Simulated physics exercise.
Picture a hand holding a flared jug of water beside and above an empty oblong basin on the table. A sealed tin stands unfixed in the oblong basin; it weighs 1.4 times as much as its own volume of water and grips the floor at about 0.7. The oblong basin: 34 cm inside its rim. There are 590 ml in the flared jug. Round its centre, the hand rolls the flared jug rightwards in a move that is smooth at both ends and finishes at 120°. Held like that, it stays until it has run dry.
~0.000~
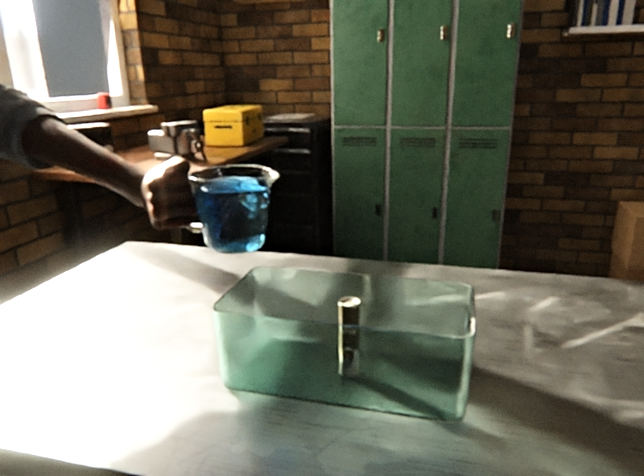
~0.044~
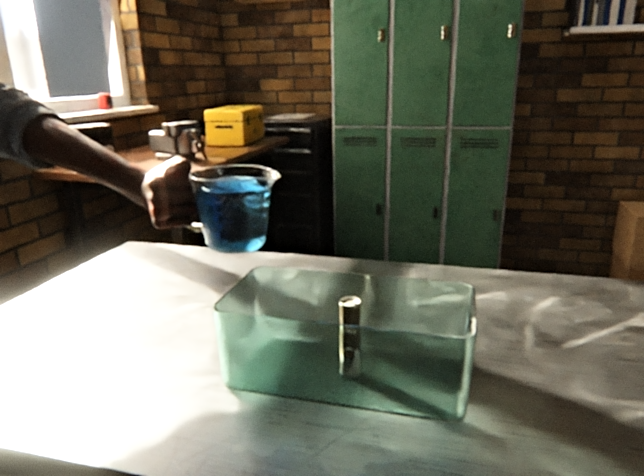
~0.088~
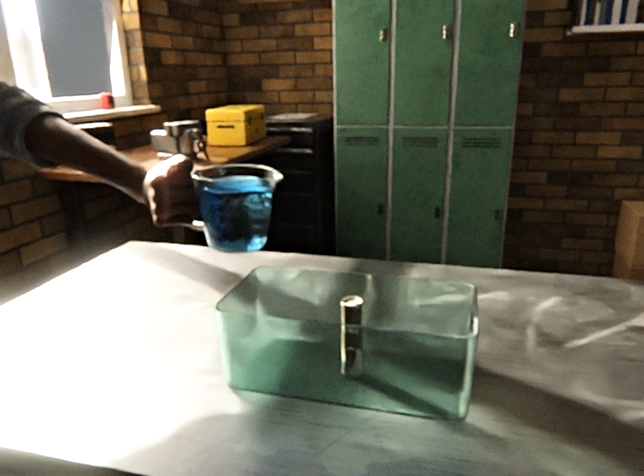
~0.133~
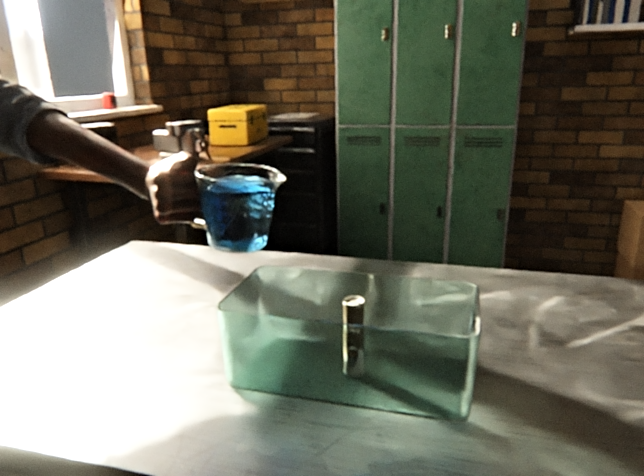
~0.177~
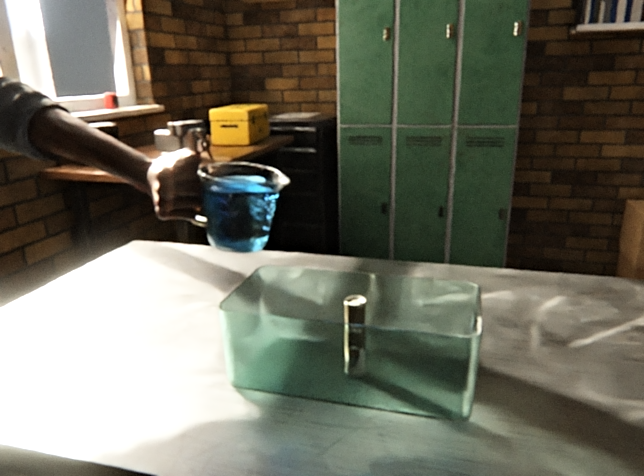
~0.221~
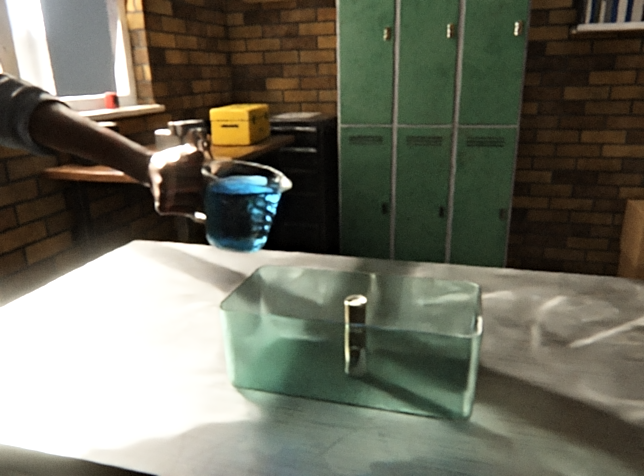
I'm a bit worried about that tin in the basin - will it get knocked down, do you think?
It stays on its base.
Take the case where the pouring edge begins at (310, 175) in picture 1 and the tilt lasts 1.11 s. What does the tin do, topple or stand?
Result: Tin tipped over.
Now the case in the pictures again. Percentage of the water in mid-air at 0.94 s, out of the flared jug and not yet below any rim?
About 6 % of the total.
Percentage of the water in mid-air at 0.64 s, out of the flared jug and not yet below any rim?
About 22 per cent.
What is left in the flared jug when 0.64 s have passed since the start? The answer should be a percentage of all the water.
Close to 64 percent of the liquid remains at that time.
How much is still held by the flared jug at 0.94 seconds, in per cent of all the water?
Around 6 in a hundred is still there.
By 0.64 s the tilt is 74° and 64 per cent is still to pour; the tin stands where it began.
By 0.94 s the tilt is 113° and 6 per cent is still to pour; the tin stands where it began.
By 1.26 s the tilt is 120° and 0 per cent is still to pour; the tin stands where it began.
By 1.61 s the tilt is 120° and 0 per cent is still to pour; the tin stands where it began.
At rest the tin stands where it began.
